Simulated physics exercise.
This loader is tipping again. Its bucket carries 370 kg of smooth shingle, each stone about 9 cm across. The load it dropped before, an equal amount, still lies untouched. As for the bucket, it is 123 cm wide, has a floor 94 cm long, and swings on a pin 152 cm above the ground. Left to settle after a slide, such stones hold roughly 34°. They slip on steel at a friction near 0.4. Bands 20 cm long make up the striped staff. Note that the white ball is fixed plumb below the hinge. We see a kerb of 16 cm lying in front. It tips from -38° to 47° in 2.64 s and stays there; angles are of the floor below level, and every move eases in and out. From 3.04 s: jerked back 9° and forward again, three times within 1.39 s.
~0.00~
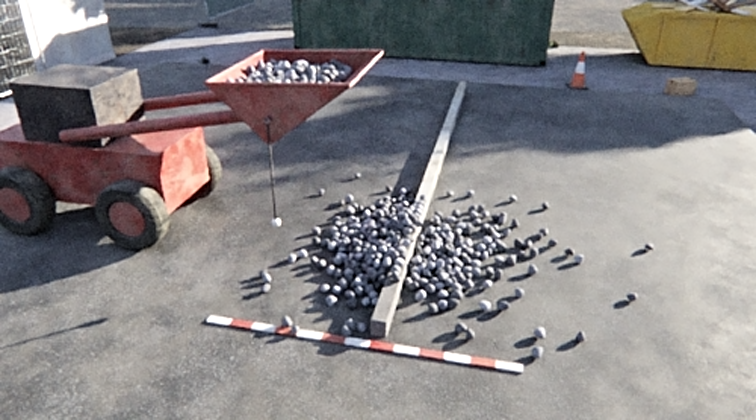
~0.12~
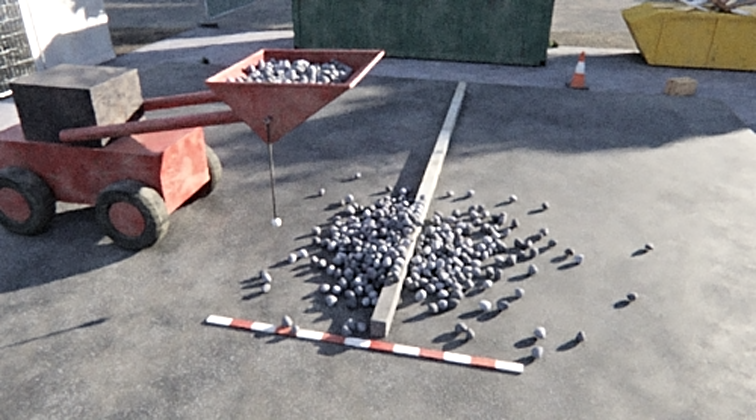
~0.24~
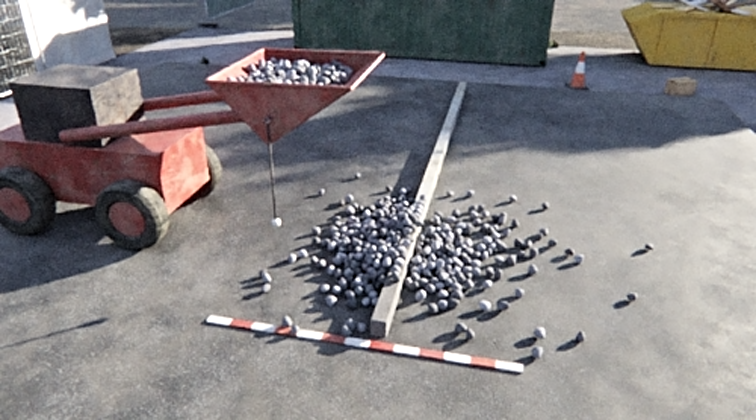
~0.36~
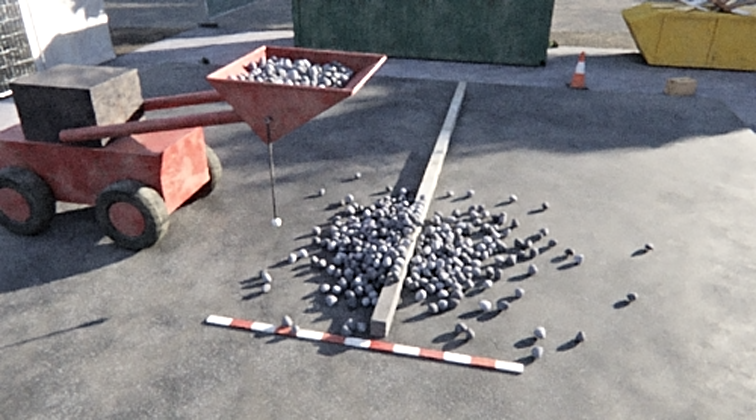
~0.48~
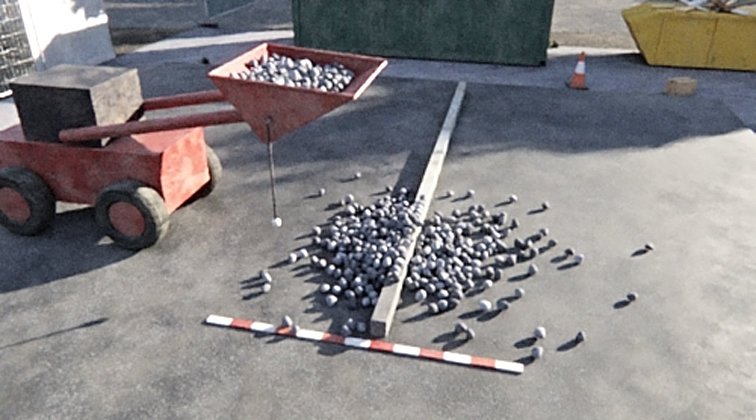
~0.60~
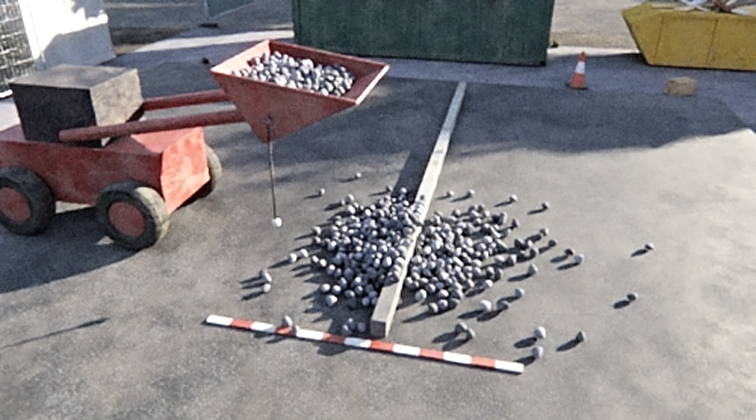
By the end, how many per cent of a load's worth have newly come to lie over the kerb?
About 27 per cent have newly come to lie there.
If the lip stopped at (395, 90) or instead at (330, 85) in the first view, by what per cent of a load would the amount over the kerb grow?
First place: Roughly 85 %; second place: Roughly 5 %.
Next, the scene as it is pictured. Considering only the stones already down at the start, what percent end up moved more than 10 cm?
20 %.
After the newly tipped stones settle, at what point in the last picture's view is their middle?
(383, 238).
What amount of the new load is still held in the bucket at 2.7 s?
It holds some 0 percent.
After 2.0 s the floor is at 34°; in per cent of one load, 78 in the bucket, 88 on this side of the kerb, 34 over the kerb; the foremost stones are at (580, 255).
After 2.7 s the floor is at 47°; in per cent of one load, 0 in the bucket, 143 on this side of the kerb, 57 over the kerb; the foremost stones are at (580, 255).
After 4.9 s the floor is at 47°; in per cent of one load, 0 in the bucket, 138 on this side of the kerb, 62 over the kerb; the foremost stones are at (582, 259).
After 7.7 s the floor is at 47°; in per cent of one load, 0 in the bucket, 138 on this side of the kerb, 62 over the kerb; the foremost stones are at (582, 259). Net gain over the kerb, 27.
